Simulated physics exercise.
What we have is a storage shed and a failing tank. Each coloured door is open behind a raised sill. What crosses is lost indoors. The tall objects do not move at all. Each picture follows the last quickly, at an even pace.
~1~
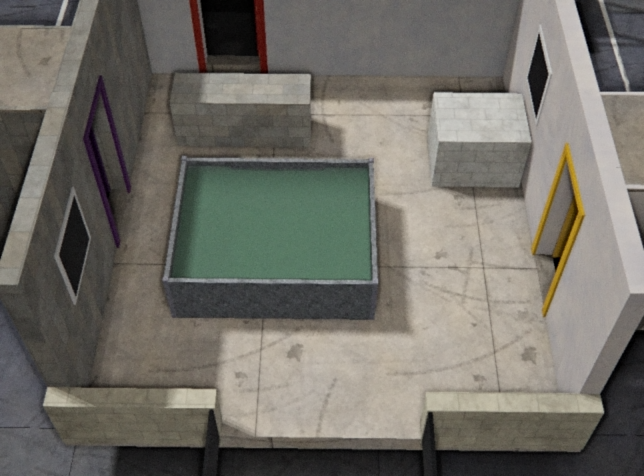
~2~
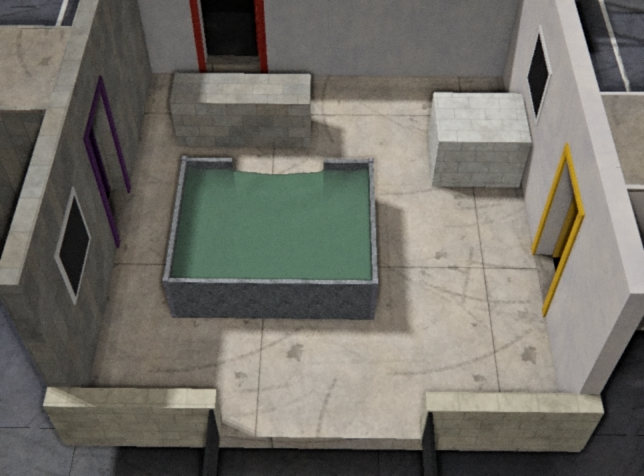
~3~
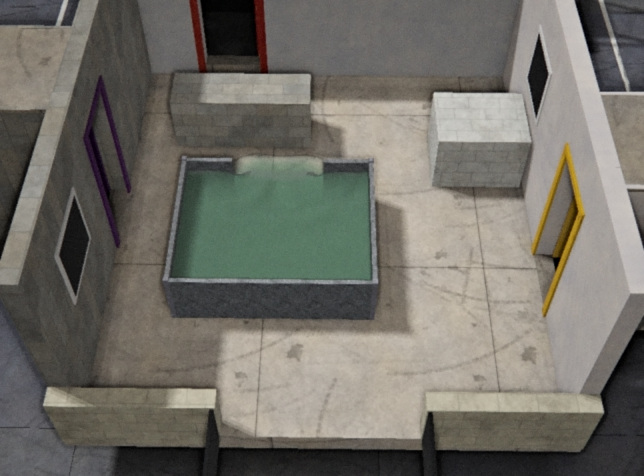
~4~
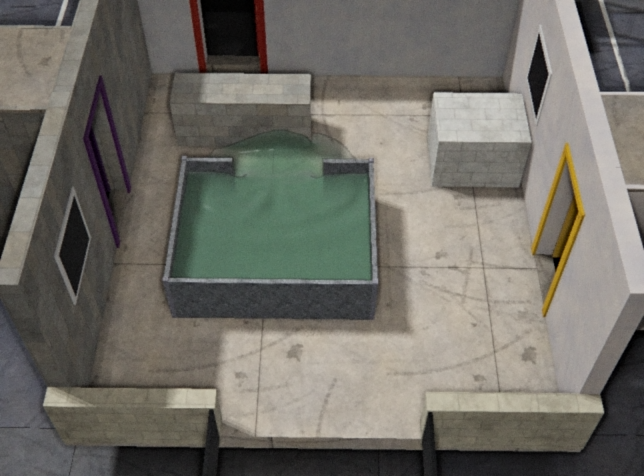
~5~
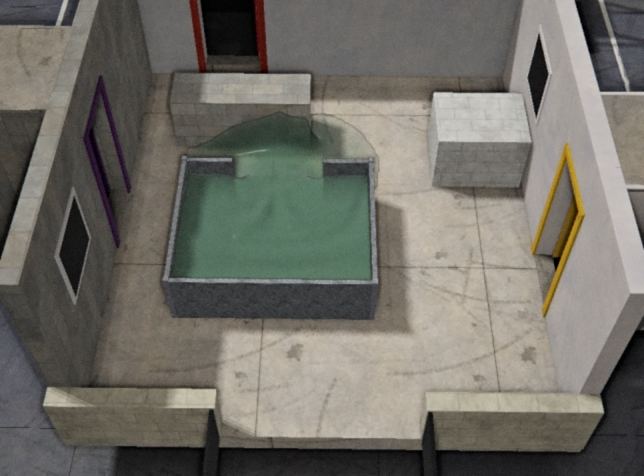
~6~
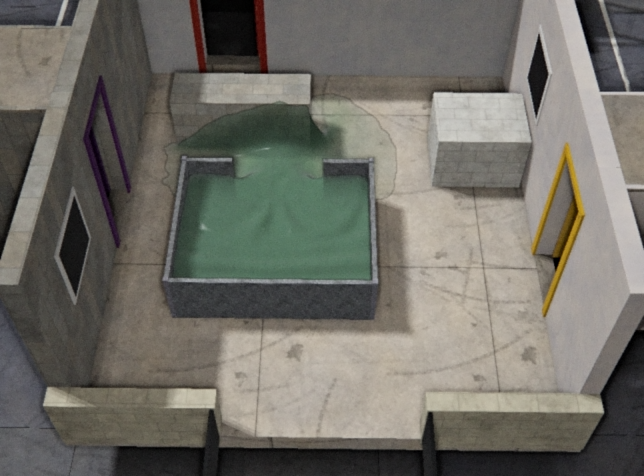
Green water pours through a gap in the open tank's far side and spreads across the floor.
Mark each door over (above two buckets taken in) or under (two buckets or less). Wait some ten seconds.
Red door: Under. Purple door: Over. Yellow door: Over.
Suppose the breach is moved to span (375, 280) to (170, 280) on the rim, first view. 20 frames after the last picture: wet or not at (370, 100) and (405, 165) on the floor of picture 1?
Well, the first place would be still bare and the second one still bare.
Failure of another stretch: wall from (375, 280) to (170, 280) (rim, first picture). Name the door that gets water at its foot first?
Lab note - earliest arrival at the door marked purple.
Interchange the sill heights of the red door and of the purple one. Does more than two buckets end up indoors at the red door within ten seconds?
Red: Swamped.
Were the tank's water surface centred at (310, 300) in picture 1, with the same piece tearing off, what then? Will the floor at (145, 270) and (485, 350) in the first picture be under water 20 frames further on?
Soaked, bone-dry.
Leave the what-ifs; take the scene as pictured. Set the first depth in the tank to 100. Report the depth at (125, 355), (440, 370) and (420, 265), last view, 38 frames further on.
My figures are about 20, 16 and 4 percent.
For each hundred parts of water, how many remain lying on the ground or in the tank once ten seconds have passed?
About 90 %.
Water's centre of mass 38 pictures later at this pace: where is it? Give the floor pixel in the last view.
Centre point: Around (306, 205).
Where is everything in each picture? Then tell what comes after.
Still water in the open tank at (275, 221), in the first picture.
The front is at a hidden place, out from the gap on the open tank's far side, in the second picture.
Water pours out on the open tank's far side and has run to a hidden place, in the third picture.
Water pours out on the open tank's far side and has run to (325, 139), in the fourth picture.
The front is at (325, 118), out from the gap on the open tank's far side, in the fifth picture.
The front is at (340, 100), out from the gap on the open tank's far side, in the sixth picture.
A moment on, water covers 30 % of the floor; the red door not reached, the purple door wet at the sill, nothing in, the yellow door not reached.
Next, water covers 50 % of the floor; the red door not reached, the purple door under two buckets in, the yellow door not reached.
Then, water covers 75 % of the floor; the red door wet at the sill, nothing in, the purple door over two buckets in, the yellow door wet at the sill, nothing in.
Later, water covers 95 % of the floor; the red door wet at the sill, nothing in, the purple door far over two buckets in, the yellow door under two buckets in.
In the end, water covers 100 % of the floor; the red door under two buckets in, the purple door far over two buckets in, the yellow door over two buckets in.
